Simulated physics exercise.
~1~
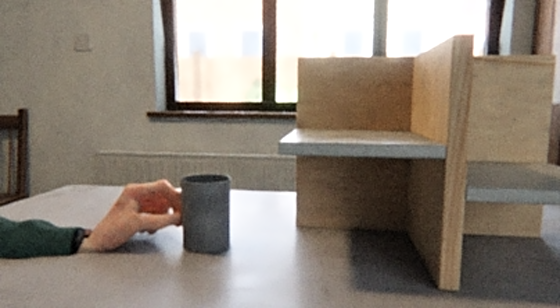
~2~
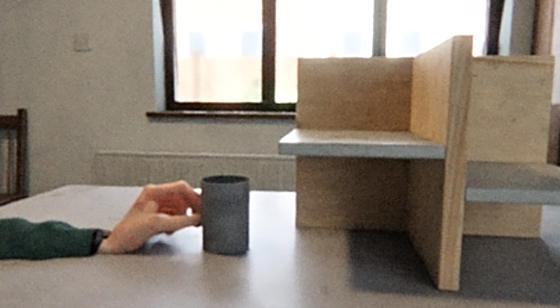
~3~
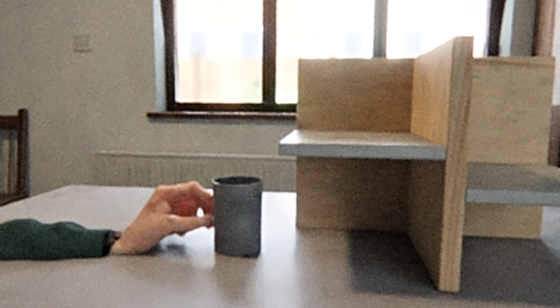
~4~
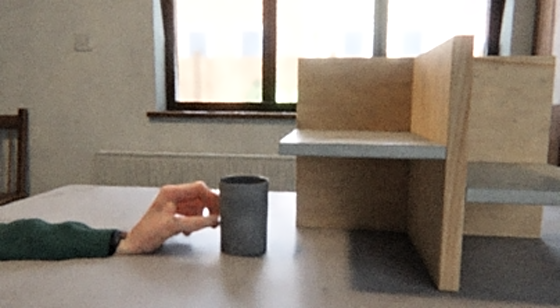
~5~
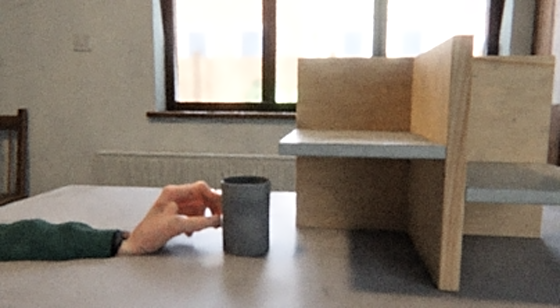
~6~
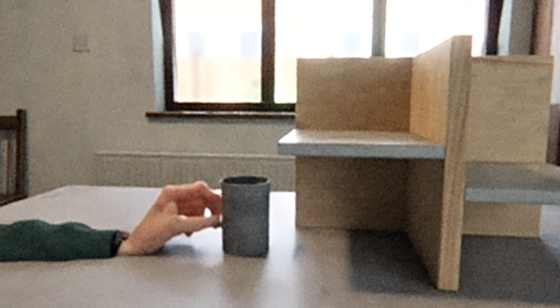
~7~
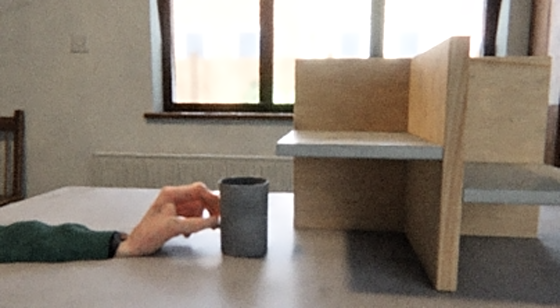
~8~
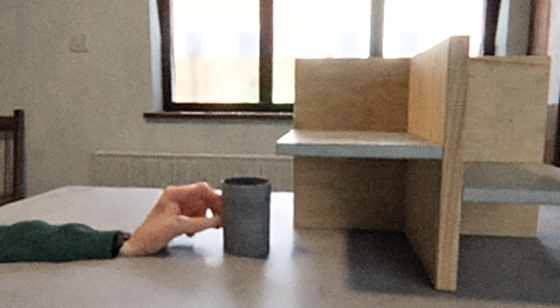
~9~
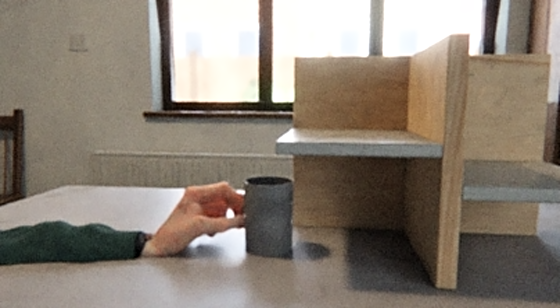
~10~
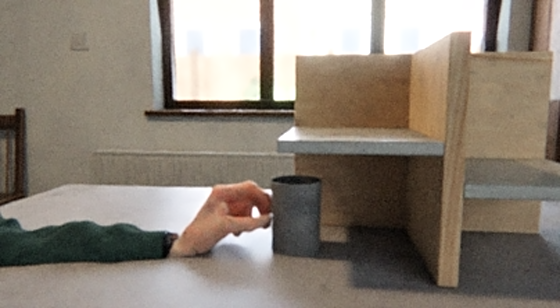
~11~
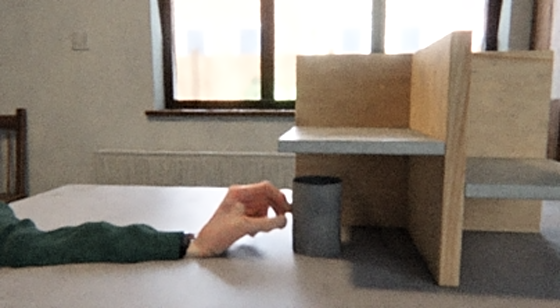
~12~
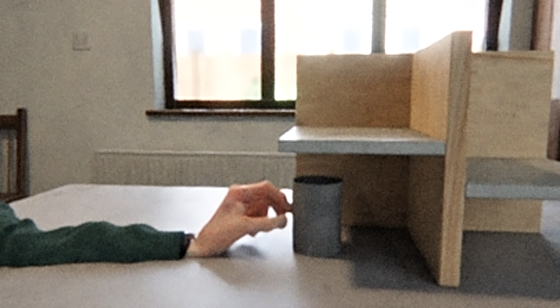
A grey beaker is pushed right by a hand, pauses, then slides under a shelf.
